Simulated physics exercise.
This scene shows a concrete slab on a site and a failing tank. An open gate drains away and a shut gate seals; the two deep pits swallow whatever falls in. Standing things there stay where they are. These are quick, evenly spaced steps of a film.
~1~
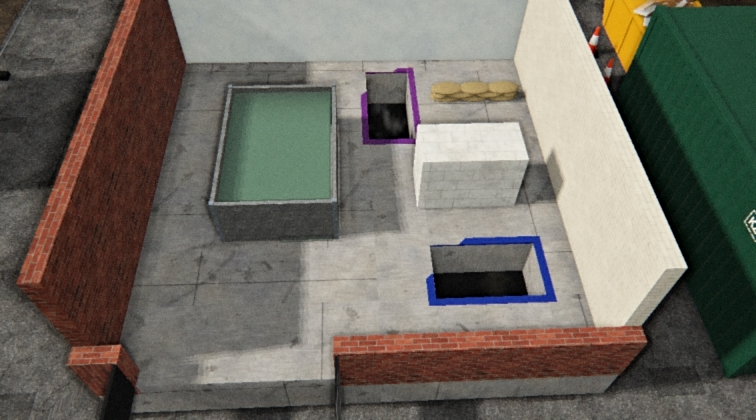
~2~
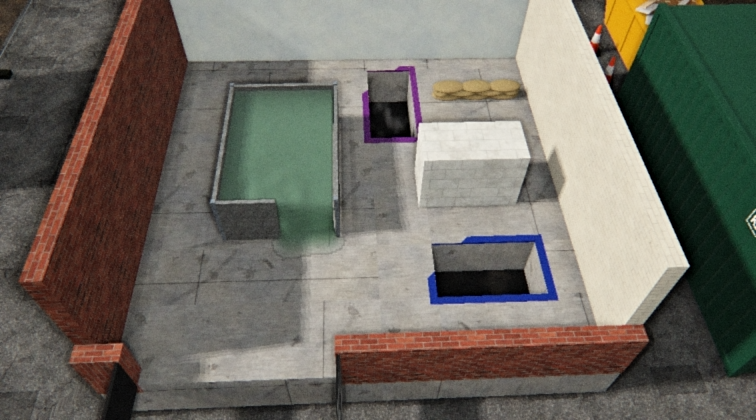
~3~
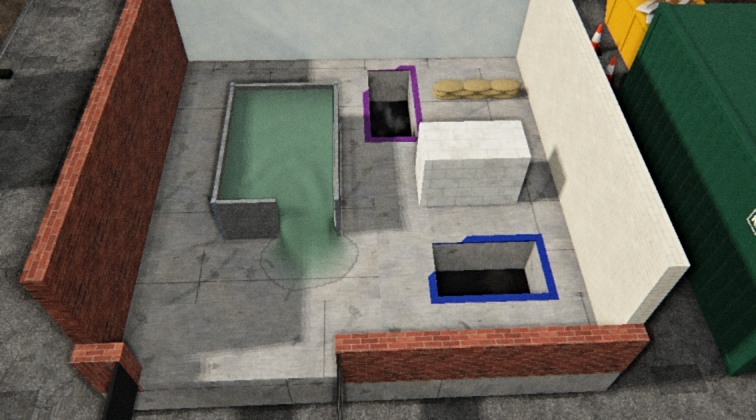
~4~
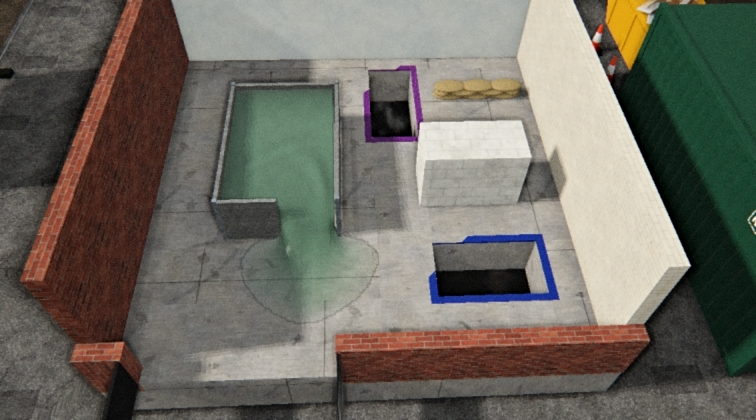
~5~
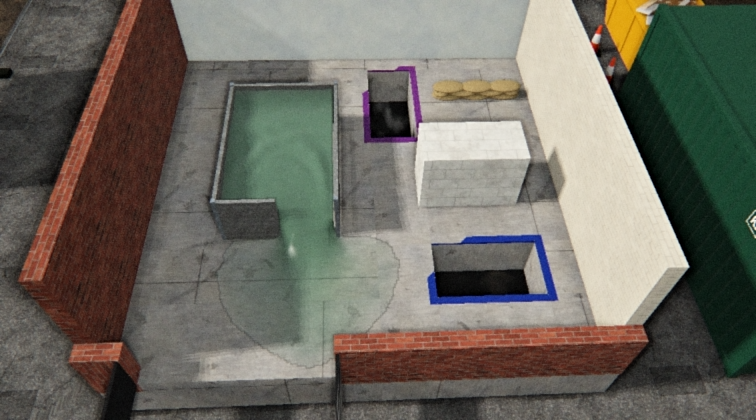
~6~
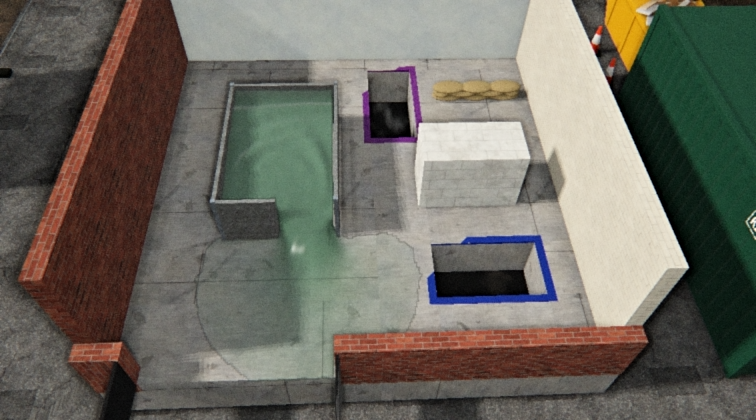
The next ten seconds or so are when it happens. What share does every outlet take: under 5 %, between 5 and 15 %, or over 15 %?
My prediction: The gate goes higher than fifteen per cent; the blue pit goes higher than fifteen per cent; the purple pit stays lower than five per cent.
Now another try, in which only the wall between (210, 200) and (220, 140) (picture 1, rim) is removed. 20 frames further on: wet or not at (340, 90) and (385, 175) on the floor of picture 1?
Soaked, then unsoaked.
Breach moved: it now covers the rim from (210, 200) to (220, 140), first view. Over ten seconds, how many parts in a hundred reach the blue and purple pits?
The blue pit gets 2 per cent and the purple pit 20 per cent.
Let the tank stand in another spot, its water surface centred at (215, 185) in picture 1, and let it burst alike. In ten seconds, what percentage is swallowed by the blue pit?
Estimate for the blue pit - some 4 in a hundred.
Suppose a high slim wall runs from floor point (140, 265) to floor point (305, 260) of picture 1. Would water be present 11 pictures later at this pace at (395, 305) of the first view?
That spot: Submerged.
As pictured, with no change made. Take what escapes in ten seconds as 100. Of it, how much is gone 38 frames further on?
Near 75 in a hundred, I reckon.
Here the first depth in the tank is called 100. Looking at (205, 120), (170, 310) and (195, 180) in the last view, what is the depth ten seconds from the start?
I'd say close to 0, 2 and 0 percent.
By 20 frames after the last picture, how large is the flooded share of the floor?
Close to 35 in a hundred, I think.
A moment on, water covers 20 % of the floor; the gate 6 %, the blue pit 0 %, the purple pit 0 %.
Next, water covers 25 % of the floor; the gate 15 %, the blue pit 1 %, the purple pit 0 %.
Then, water covers 35 % of the floor; the gate 25 %, the blue pit 4 %, the purple pit 0 %.
Later, water covers 45 % of the floor; the gate 37 %, the blue pit 10 %, the purple pit 0 %.
In the end, water covers 50 % of the floor; the gate 46 %, the blue pit 17 %, the purple pit 2 %.
